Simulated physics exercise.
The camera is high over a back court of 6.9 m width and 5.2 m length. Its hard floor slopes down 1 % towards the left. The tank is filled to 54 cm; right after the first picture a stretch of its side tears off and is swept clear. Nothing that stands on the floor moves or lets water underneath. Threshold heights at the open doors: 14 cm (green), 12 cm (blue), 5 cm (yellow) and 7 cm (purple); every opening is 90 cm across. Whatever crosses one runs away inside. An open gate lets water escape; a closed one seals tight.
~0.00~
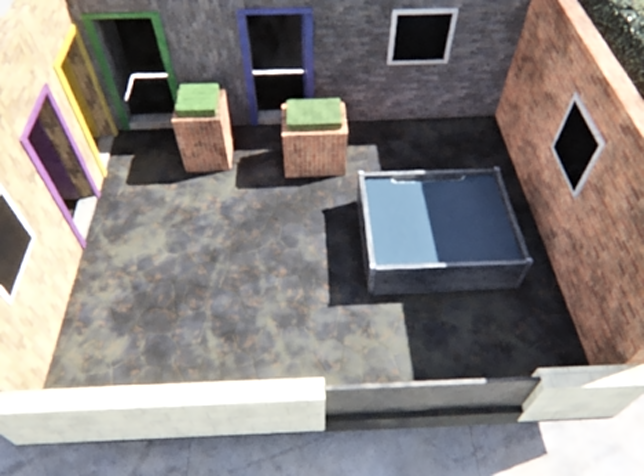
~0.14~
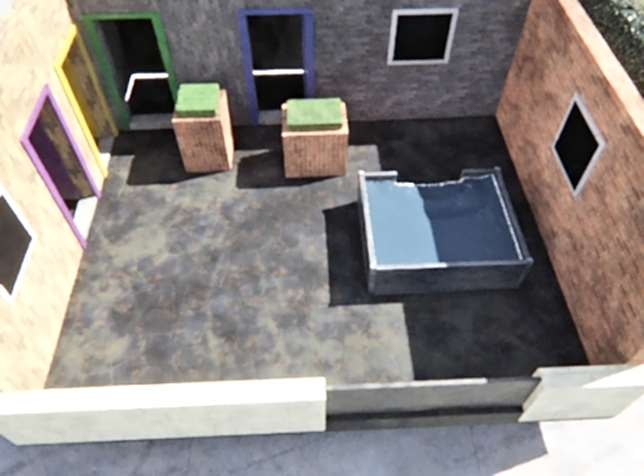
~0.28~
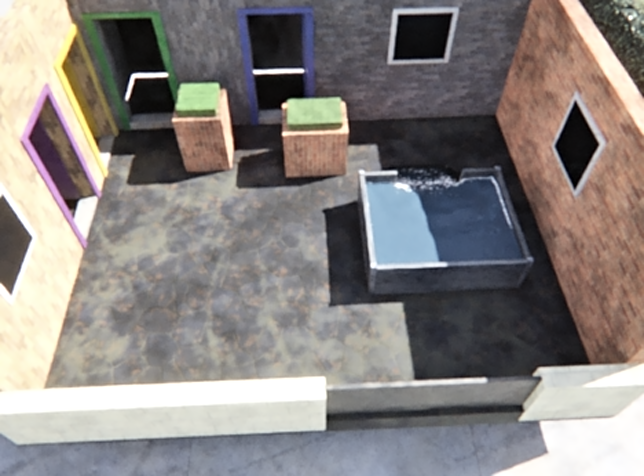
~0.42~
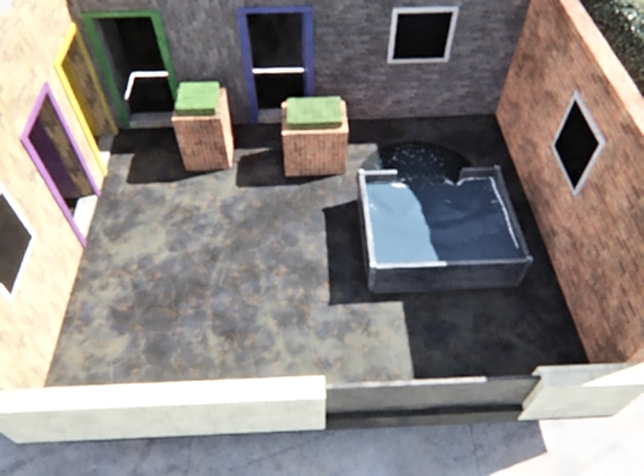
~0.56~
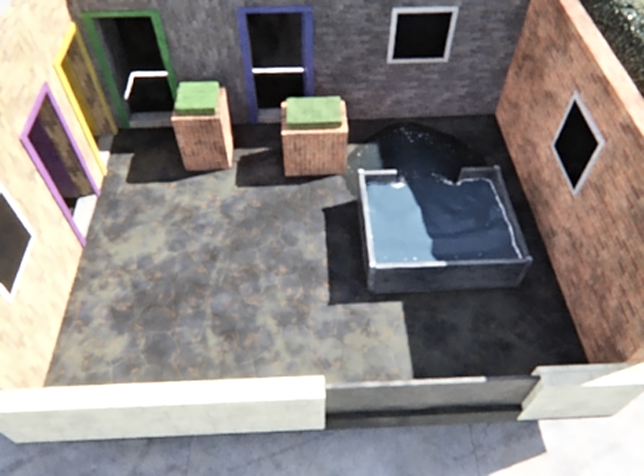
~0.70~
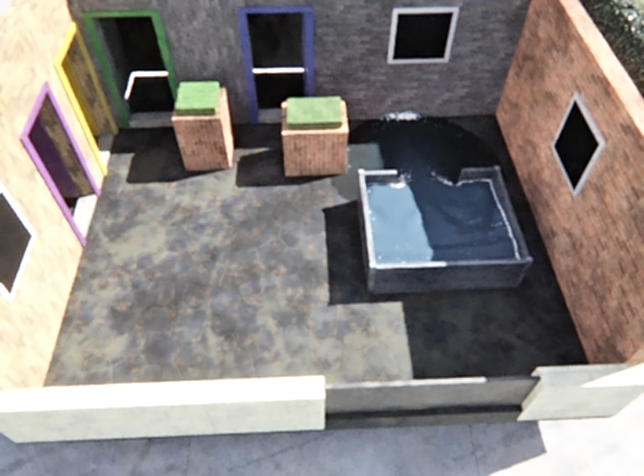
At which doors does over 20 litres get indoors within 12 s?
Within that time: At the green door it stays under the limit; at the blue door it keeps below the limit; at the yellow door it goes over the limit; at the purple door it keeps below the limit.
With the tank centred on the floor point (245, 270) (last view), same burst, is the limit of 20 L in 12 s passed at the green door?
Against that limit: Green under.
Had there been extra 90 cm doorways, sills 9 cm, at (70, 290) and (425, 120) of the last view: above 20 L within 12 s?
In turn: Below, over.
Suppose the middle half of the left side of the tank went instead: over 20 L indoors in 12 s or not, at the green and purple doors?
Against that limit: Green not over, purple above.
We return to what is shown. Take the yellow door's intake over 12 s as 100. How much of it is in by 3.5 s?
About 5 per cent.
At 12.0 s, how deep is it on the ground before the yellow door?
Some 7.0 cm.
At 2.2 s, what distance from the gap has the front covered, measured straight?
Some 4.4 m out.
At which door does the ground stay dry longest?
Last comes the purple one.
After 1.4 s water covers 15 % of the floor and is deepest (32 cm) near (493, 115); green door not reached, blue door not reached, yellow door not reached, purple door not reached.
After 2.2 s water covers 20 % of the floor and is deepest (32 cm) near (464, 116); green door not reached, blue door 8 cm at the sill, 0 L in, yellow door not reached, purple door not reached.
After 3.5 s water covers 35 % of the floor and is deepest (22 cm) near (391, 146); green door 5 cm at the sill, 0 L in, blue door 10 cm at the sill, 0 L in, yellow door 8 cm at the sill, 4 L in, purple door not reached.
After 7.0 s water covers 80 % of the floor and is deepest (14 cm) near (378, 132); green door 6 cm at the sill, 0 L in, blue door 8 cm at the sill, 0 L in, yellow door 11 cm at the sill, 87 L in, purple door 3 cm at the sill, 0 L in.
After 12.0 s water covers 95 % of the floor and is deepest (10 cm) near (35, 414); green door 4 cm at the sill, 0 L in, blue door 5 cm at the sill, 0 L in, yellow door 7 cm at the sill, 135 L in, purple door 5 cm at the sill, 0 L in.
